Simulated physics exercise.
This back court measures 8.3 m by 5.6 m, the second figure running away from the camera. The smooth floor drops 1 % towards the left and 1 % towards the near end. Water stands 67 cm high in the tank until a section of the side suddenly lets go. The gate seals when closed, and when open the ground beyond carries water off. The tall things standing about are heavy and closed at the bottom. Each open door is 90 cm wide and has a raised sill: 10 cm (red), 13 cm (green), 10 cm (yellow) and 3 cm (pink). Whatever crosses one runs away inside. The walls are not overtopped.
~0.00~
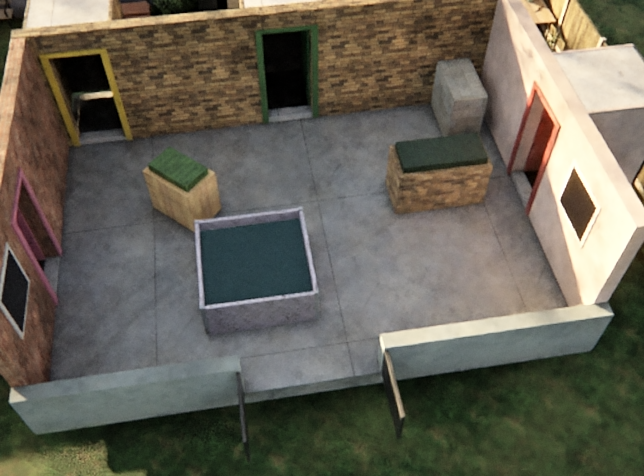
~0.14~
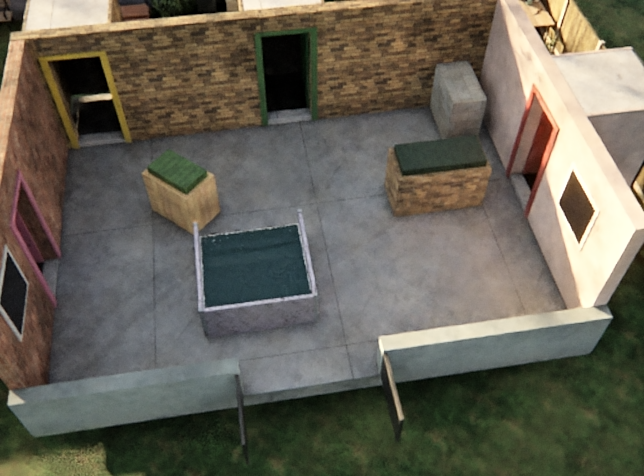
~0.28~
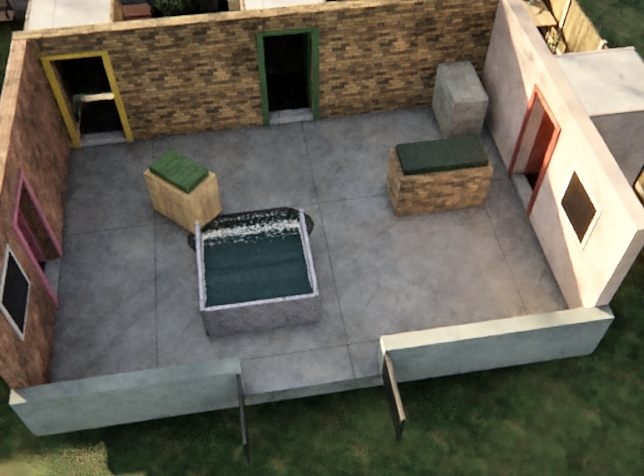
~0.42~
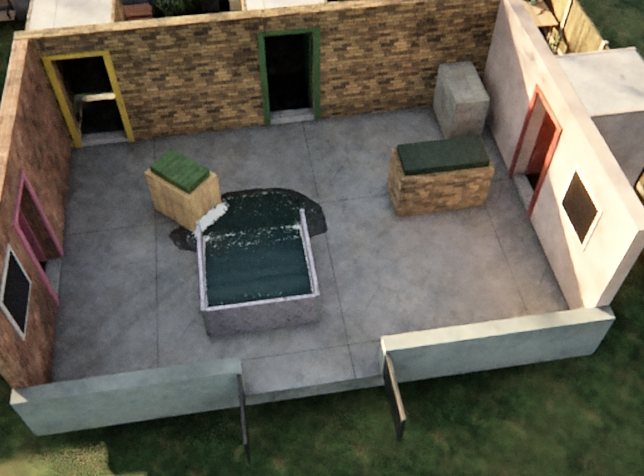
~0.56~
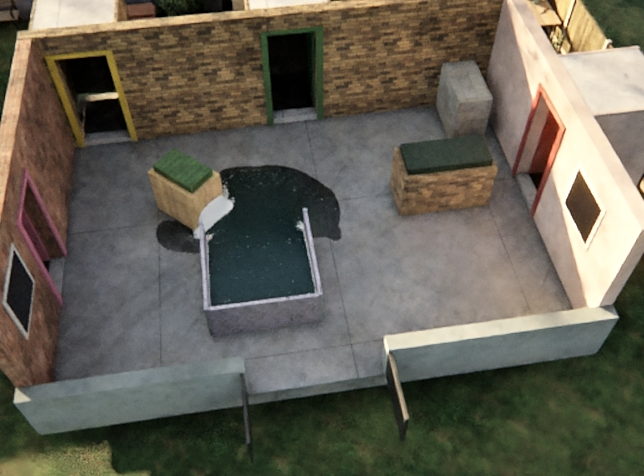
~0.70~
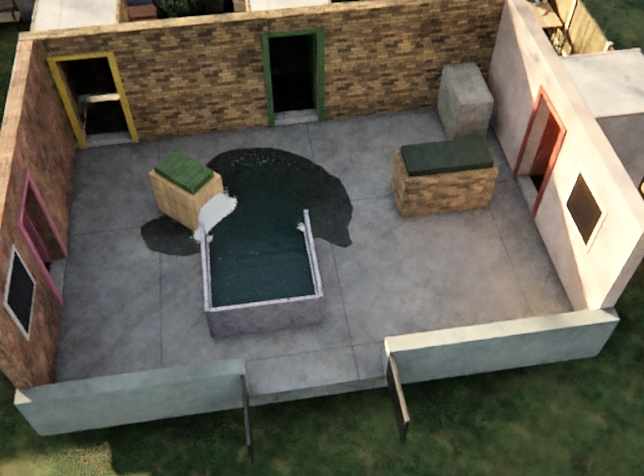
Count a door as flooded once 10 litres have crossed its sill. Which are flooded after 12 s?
Within that time: At the red door it stays under the limit; at the green door it exceeds the limit; at the yellow door it stays under the limit; at the pink door it exceeds the limit.
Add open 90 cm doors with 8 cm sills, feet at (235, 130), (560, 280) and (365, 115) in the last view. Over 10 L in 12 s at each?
In turn: Above, below, above.
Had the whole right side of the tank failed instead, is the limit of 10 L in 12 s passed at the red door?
Then: Red past it.
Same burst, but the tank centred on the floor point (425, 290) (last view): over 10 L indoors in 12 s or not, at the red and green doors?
Against that limit: Red past it, green above.
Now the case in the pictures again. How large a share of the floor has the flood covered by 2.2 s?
Some 40 per cent of it.
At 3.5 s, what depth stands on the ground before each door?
Depths in cm: Red 0, green 14, yellow 4, pink 6.
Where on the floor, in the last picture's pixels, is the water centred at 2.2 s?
At about (259, 200).
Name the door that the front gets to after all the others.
The red one.
After 1.4 s water covers 25 % of the floor and is deepest (40 cm) near (210, 231); red door not reached, green door 18 cm at the sill, 2 L in, yellow door not reached, pink door not reached.
After 2.2 s water covers 40 % of the floor and is deepest (28 cm) near (318, 121); red door not reached, green door 25 cm at the sill, 52 L in, yellow door 4 cm at the sill, 0 L in, pink door 5 cm at the sill, 2 L in.
After 3.5 s water covers 45 % of the floor and is deepest (24 cm) near (421, 109); red door not reached, green door 14 cm at the sill, 90 L in, yellow door 4 cm at the sill, 0 L in, pink door 6 cm at the sill, 20 L in.
After 7.0 s water covers 75 % of the floor and is deepest (14 cm) near (487, 120); red door 4 cm at the sill, 0 L in, green door 6 cm at the sill, 92 L in, yellow door 6 cm at the sill, 1 L in, pink door 4 cm at the sill, 36 L in.
After 12.0 s water covers 85 % of the floor and is deepest (10 cm) near (53, 410); red door 2 cm at the sill, 0 L in, green door 1 cm at the sill, 92 L in, yellow door 6 cm at the sill, 1 L in, pink door 5 cm at the sill, 41 L in.
